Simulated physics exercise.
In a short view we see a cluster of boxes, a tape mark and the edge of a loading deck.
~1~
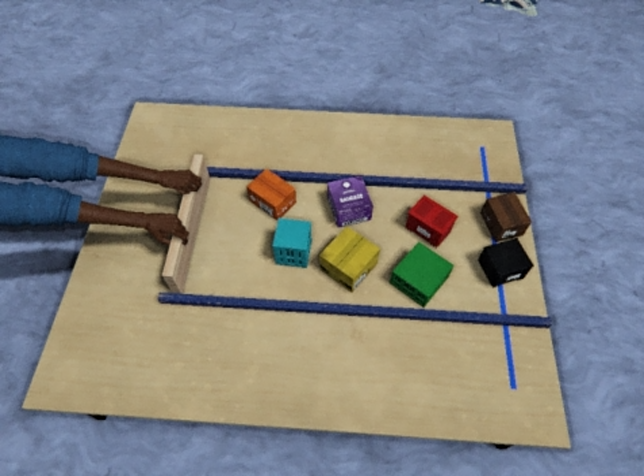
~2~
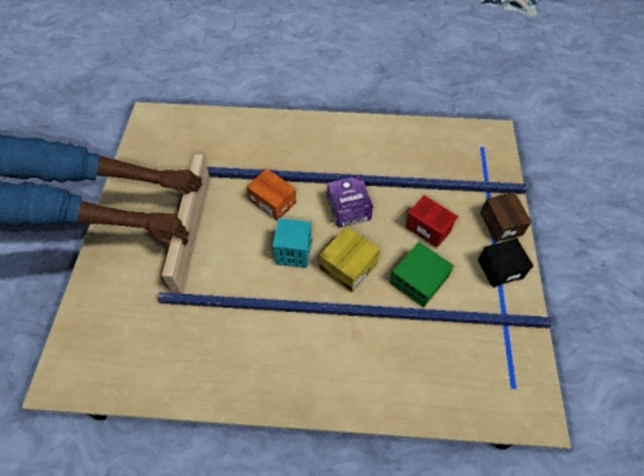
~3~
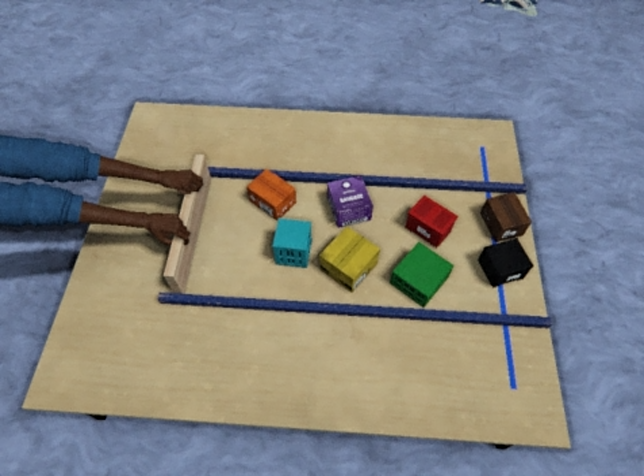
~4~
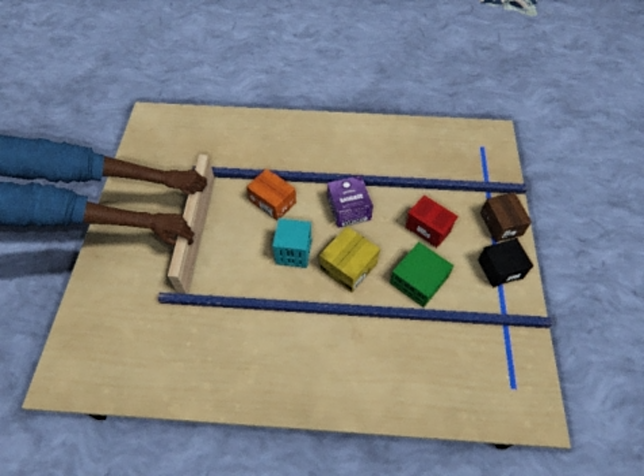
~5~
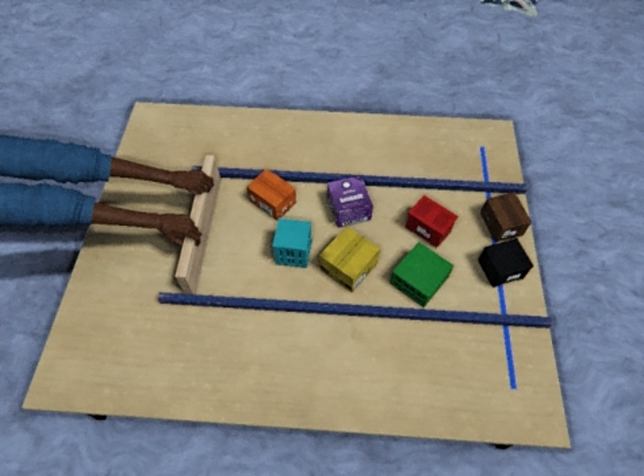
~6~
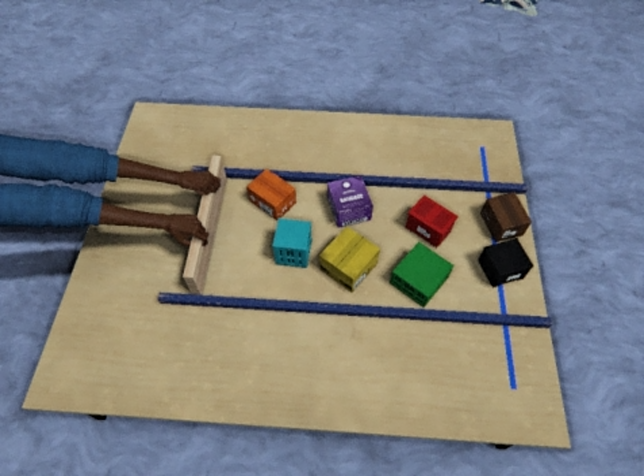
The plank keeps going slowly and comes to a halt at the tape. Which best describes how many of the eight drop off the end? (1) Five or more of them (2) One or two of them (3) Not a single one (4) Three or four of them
The answer is 1.
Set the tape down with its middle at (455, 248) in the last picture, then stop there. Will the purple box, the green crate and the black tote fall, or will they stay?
Okay, so the purple box is still on top, the green crate ends up down, and finally the black tote ends up down.
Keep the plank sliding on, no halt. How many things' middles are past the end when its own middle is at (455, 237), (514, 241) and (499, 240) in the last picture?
Counts per position: 2 / 6 / 6.
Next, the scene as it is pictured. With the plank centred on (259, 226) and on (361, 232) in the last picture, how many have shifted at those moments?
1 at one spot and 6 at the other.
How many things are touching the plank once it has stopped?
I count 2 of them.
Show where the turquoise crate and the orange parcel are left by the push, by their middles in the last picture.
They end up close to (519, 256) and (512, 198).
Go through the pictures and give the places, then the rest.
In the first frame, brown parcel (505, 217); black tote (504, 263); red tote (431, 222); plank (189, 222); tape (496, 250).
In the second frame, black tote (504, 263); purple box (349, 202).
In the third frame, red tote (431, 222); turquoise crate (293, 244).
In the fourth frame, brown parcel (505, 217); orange parcel (272, 195).
In the fifth frame, black tote (504, 263); plank (201, 223).
In the sixth frame, brown parcel (505, 217); black tote (504, 263); red tote (431, 222); plank (207, 223); tape (496, 250).
Soon after, none off yet; brown parcel at rest near (505, 217); black tote at rest near (504, 263); red tote at rest near (431, 222).
In the end, the number that fall off is five or more; gone, purple box, yellow parcel, green crate, red tote, black tote and brown parcel.
